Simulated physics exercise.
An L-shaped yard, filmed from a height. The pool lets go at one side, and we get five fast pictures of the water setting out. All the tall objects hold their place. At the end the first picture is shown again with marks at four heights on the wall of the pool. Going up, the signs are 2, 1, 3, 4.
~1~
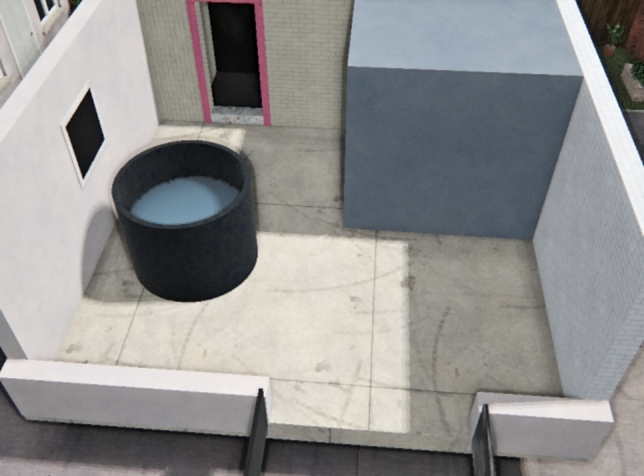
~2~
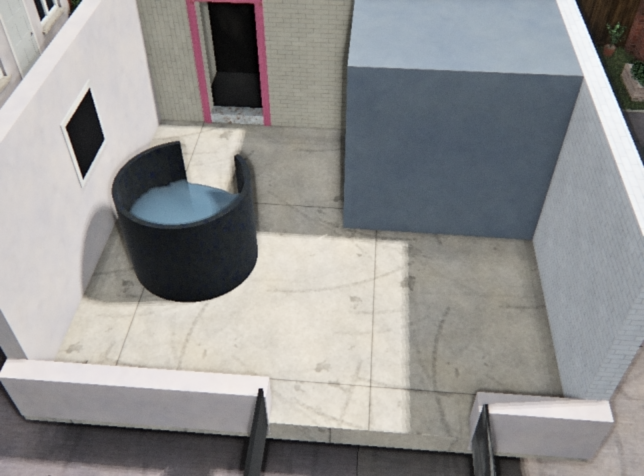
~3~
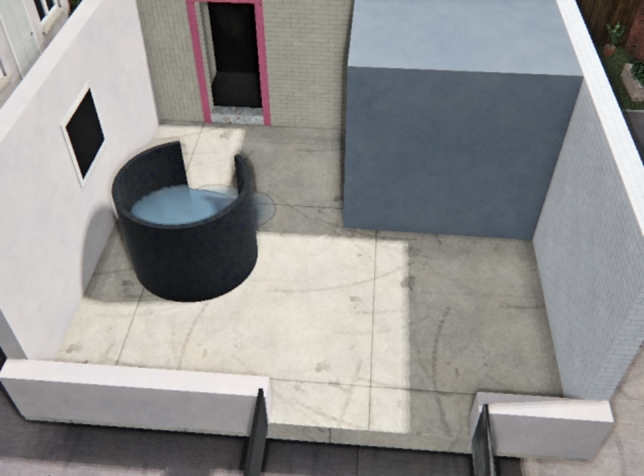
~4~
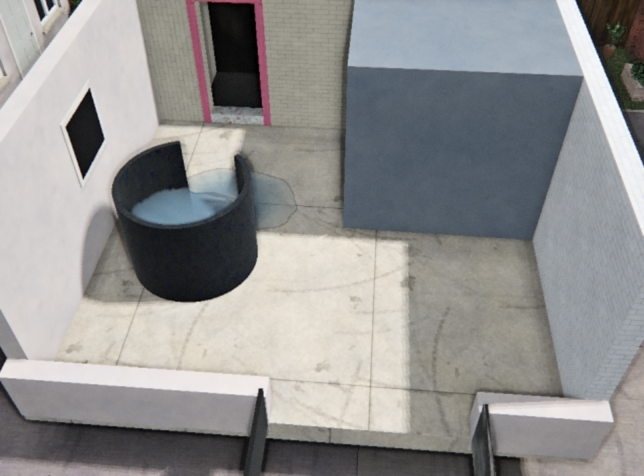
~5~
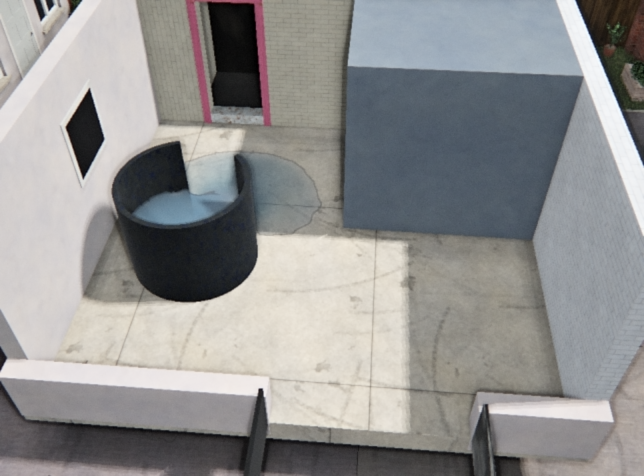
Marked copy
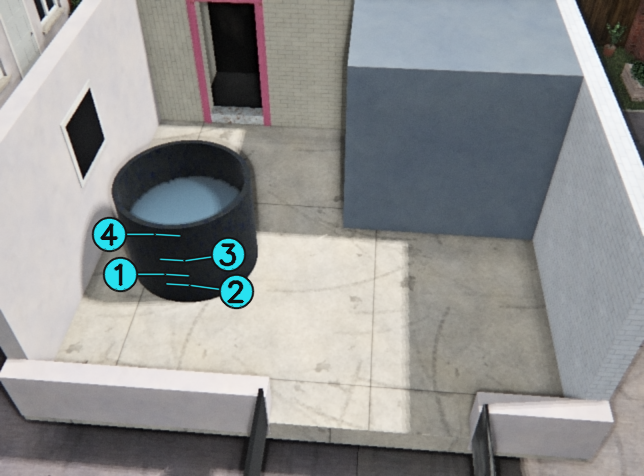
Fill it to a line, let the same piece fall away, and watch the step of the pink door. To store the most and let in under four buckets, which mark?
It is 1.
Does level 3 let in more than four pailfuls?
Yes.
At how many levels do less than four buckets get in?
Two of them.
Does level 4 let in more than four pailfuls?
Yes.
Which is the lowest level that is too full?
Level 3.
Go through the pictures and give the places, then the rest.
Water in the pool at rest, its middle at (188, 214); foot of the pink doorway at (238, 124); open gate at (372, 382).
Water covers 1 % of the ground, its front hidden from here.
Water covers 3 % of the ground, its front hidden from here.
Water covers 7 % of the ground and shows as far out as (288, 199).
Water covers 14 % of the ground and shows as far out as (291, 164).
On the marked copy, 1 at (176, 275); 2 at (178, 284); 3 at (172, 259); 4 at (166, 235); from the bottom up 2, 1, 3, 4.
If 1 is chosen, a bucket or two gets in.
If 2 is chosen, nothing gets over.
If 3 is chosen, about 10 bucketfuls get in.
If 4 is chosen, dozens of bucketfuls pour in.
